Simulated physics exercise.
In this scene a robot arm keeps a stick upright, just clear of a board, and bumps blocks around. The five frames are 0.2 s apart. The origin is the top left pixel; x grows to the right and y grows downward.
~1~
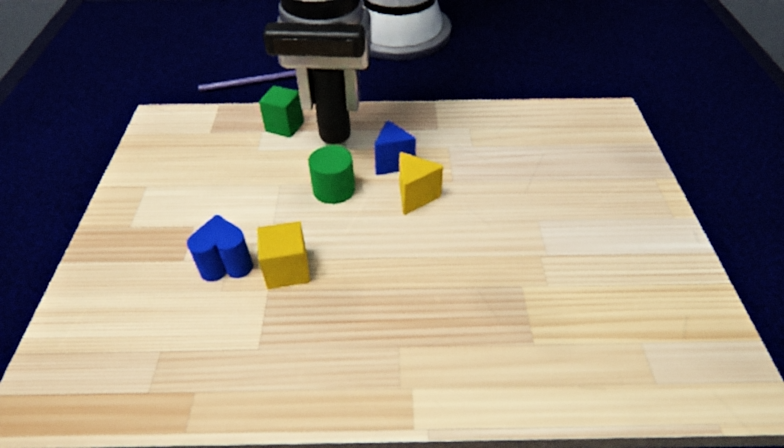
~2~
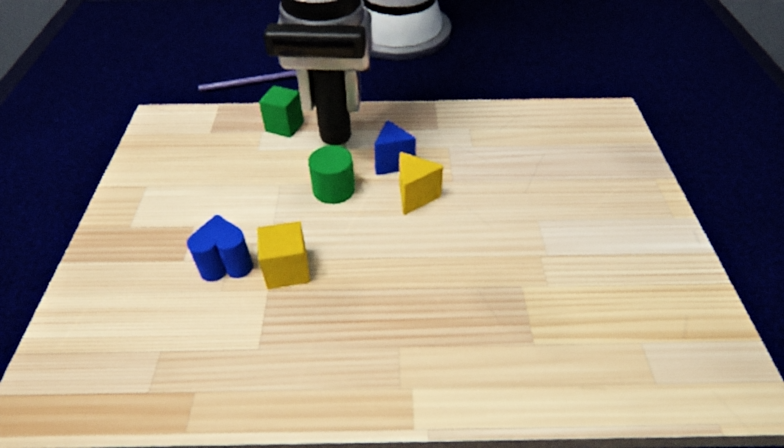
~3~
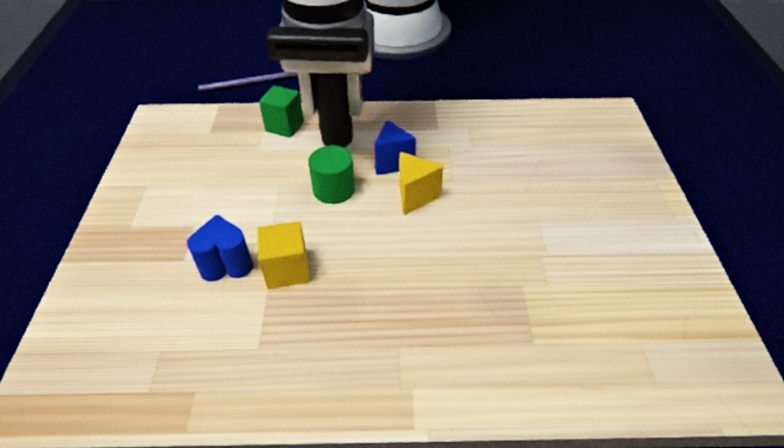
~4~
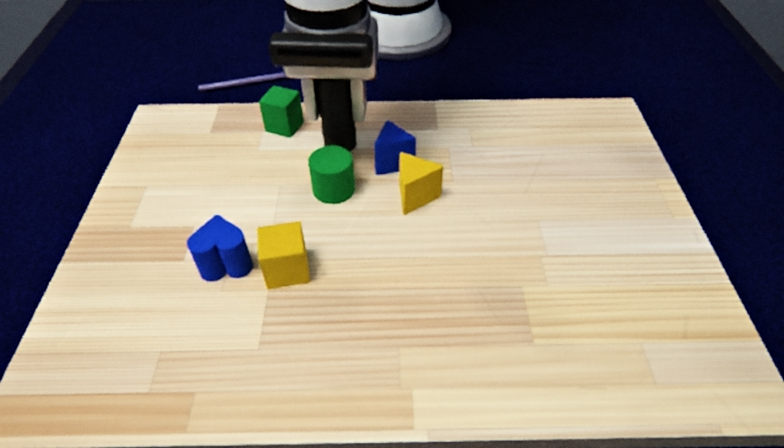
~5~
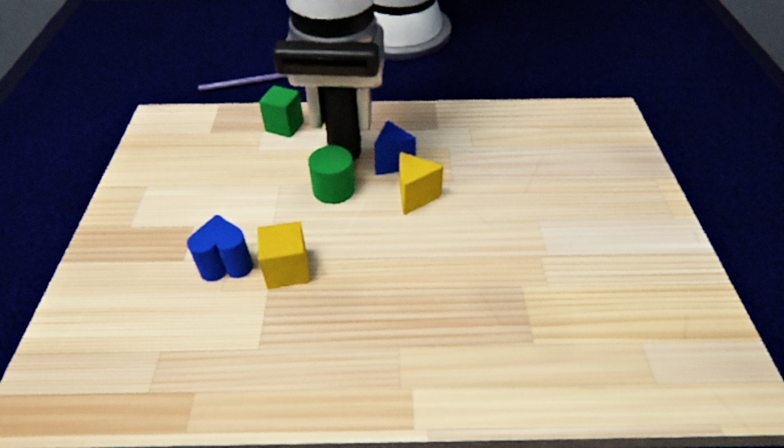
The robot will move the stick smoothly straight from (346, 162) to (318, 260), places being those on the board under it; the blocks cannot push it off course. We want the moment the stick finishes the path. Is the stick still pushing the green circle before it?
My answer is yes.
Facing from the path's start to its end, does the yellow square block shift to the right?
Yes, I think so.
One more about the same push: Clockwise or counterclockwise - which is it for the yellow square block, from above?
The turn is clockwise.
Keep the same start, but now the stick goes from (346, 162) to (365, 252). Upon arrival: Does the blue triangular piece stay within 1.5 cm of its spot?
I'd say yes.
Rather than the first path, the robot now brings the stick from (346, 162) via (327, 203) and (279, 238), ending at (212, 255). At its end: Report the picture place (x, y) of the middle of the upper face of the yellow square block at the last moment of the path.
I think it will end close to (266, 272).
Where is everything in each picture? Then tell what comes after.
The first frame shows stick's lower end at (335, 135); yellow square block at (280, 239); green circle at (330, 158); blue triangular piece at (393, 133).
The second frame shows stick at (336, 136); blocks still.
The third frame shows stick at (337, 140); blocks still.
The fourth frame shows stick at (341, 145); blocks still.
The fifth frame shows stick at (345, 153); yellow square block at (280, 239); green circle at (330, 158); blue triangular piece at (393, 133).
On the path given first. One third of the way, stick at (336, 182); green circle at (316, 187).
Two thirds of the way, stick at (327, 215); yellow square block at (266, 256), turned 20° clockwise; green circle at (302, 223).
At the end, stick at (316, 251); yellow square block at (241, 284), turned 80° clockwise; green circle at (290, 263); blue triangular piece still.
